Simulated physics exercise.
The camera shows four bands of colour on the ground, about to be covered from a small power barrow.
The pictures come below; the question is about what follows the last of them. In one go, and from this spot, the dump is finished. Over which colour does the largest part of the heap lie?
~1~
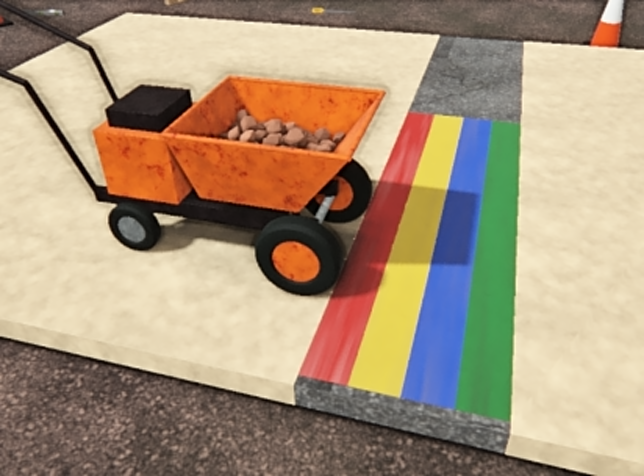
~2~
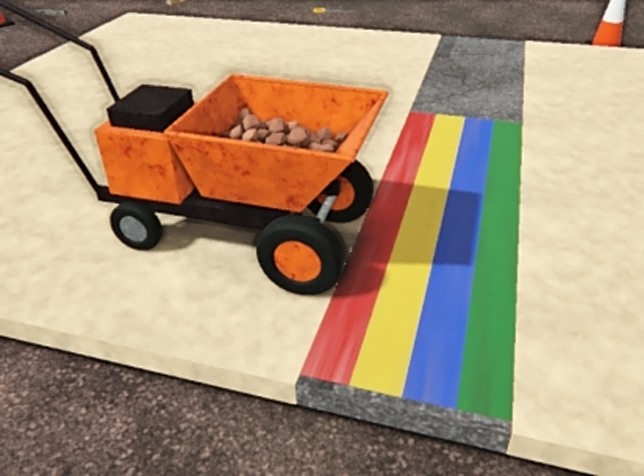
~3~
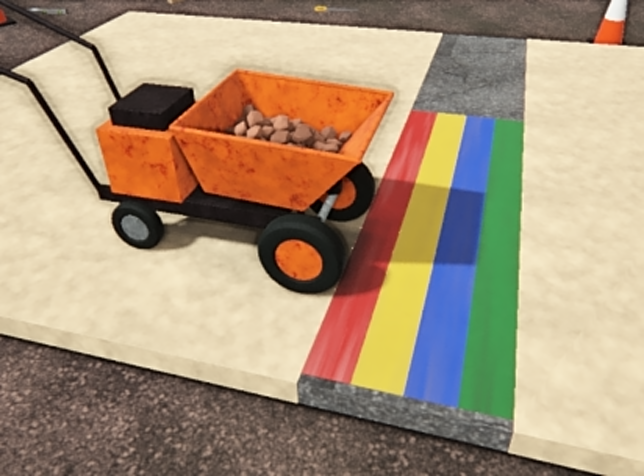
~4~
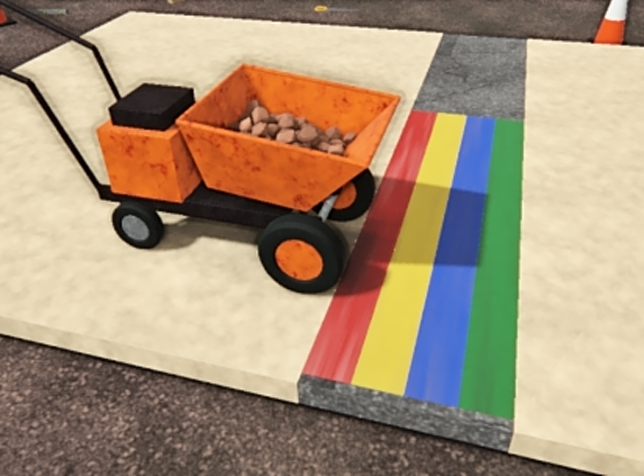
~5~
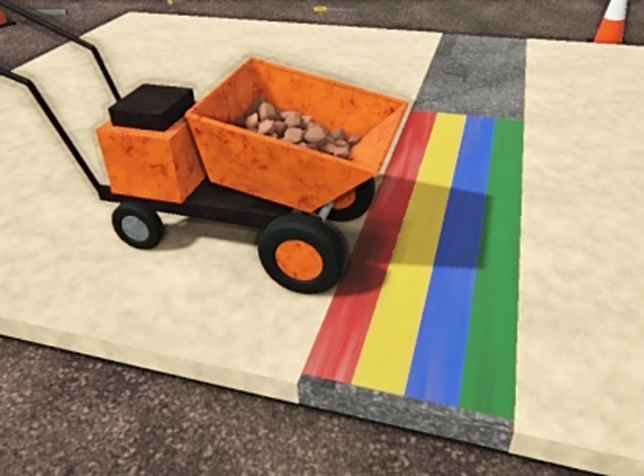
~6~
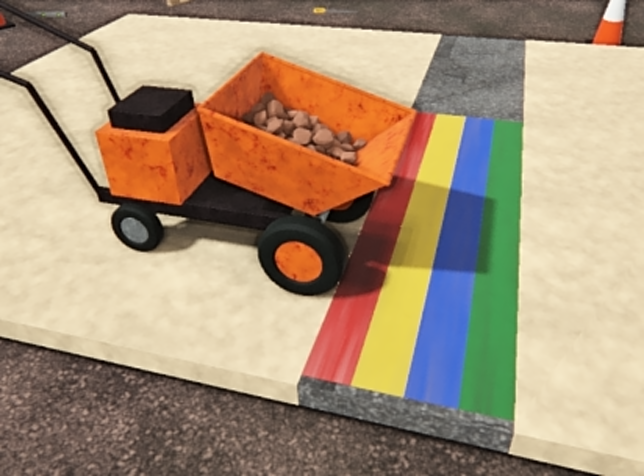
Over the blue one.
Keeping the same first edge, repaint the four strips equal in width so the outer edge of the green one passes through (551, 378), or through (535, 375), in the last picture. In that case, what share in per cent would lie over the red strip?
In order, 0 % and 0 %.
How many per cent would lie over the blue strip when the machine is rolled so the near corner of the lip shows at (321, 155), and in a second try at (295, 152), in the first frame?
The first gives close to 40 per cent and the second 30 per cent.
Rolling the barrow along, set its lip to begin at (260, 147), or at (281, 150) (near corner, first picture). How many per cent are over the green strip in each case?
You'd see close to 0 per cent the first time and close to 0 per cent the next.
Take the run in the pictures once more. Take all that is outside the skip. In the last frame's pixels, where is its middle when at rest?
Roughly at (474, 271).
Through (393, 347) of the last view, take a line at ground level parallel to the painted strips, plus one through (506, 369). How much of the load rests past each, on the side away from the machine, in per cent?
Estimate: 70 % and 10 %, respectively.
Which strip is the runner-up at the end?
It is the strip in green.
Soon, skip tipped steeply; all in the skip.
A while on, skip tipped steeply; nearly all in the skip; a small part over the blue strip.
Towards the end, skip tipped right over; about a third in the skip; about a third over the blue strip; about a quarter over the green strip; a small part off the paint.
Finally, skip tipped right over; about a quarter in the skip; none over the red strip; none over the yellow strip; about a third over the blue strip; about a quarter over the green strip; a small part off the paint.
